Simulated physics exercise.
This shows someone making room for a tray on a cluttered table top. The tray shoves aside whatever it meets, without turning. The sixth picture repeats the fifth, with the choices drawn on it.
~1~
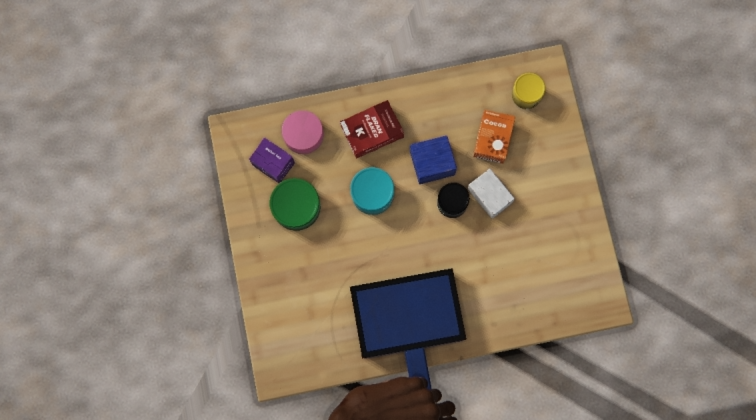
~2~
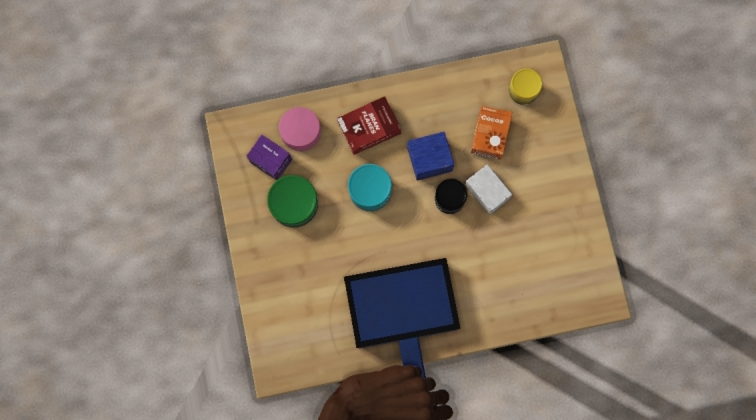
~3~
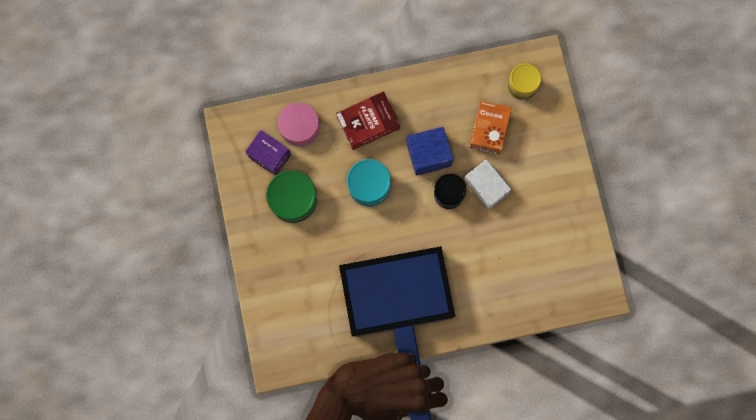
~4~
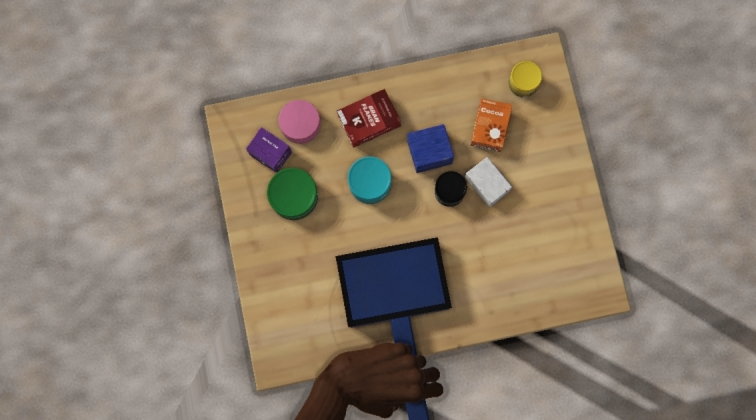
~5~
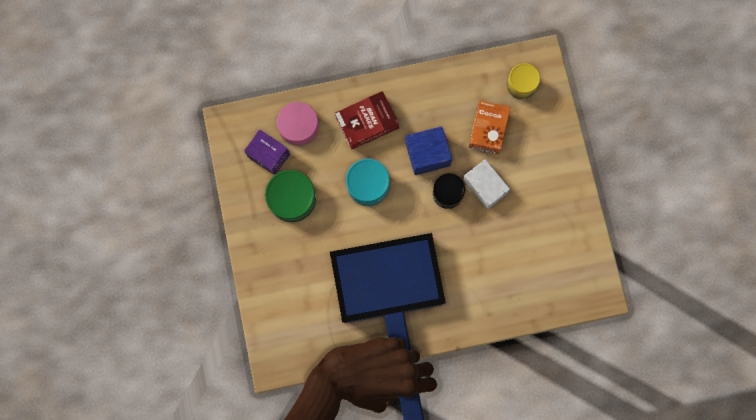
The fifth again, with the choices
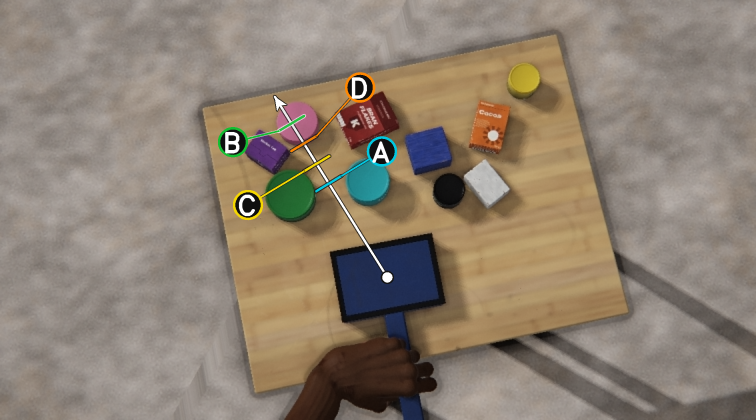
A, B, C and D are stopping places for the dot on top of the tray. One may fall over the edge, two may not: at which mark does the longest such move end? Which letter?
The farthest such stop is D.
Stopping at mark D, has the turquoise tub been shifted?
Yes.
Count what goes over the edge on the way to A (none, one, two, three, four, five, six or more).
By then, none.
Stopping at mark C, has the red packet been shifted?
By then, yes.
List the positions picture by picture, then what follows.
Yellow jar (528, 91); purple box (272, 161); white block (491, 194), in the first picture.
Tray (402, 302); red packet (369, 126), in the second picture.
Tray (397, 291); blue block (429, 151), in the third picture.
Tray (394, 282); pink tin (300, 122), in the fourth picture.
Tray (387, 277); green jar (291, 196); yellow jar (523, 82); purple box (267, 153), in the fifth picture.
On the copy, A at (329, 184); B at (291, 124); C at (317, 164); D at (304, 144); the arrow from (387, 277) to (275, 97); the white dot at (387, 277).
On D. First, tray (357, 230); purple box (264, 147); green jar (283, 188).
Then, tray (326, 181); red packet (366, 94); purple box (250, 125).
Finally, tray (305, 147); turquoise tub (325, 87); pink tin (284, 97); none fallen.
By contrast, A is within the limit but short; B drops three; C is within the limit but short.
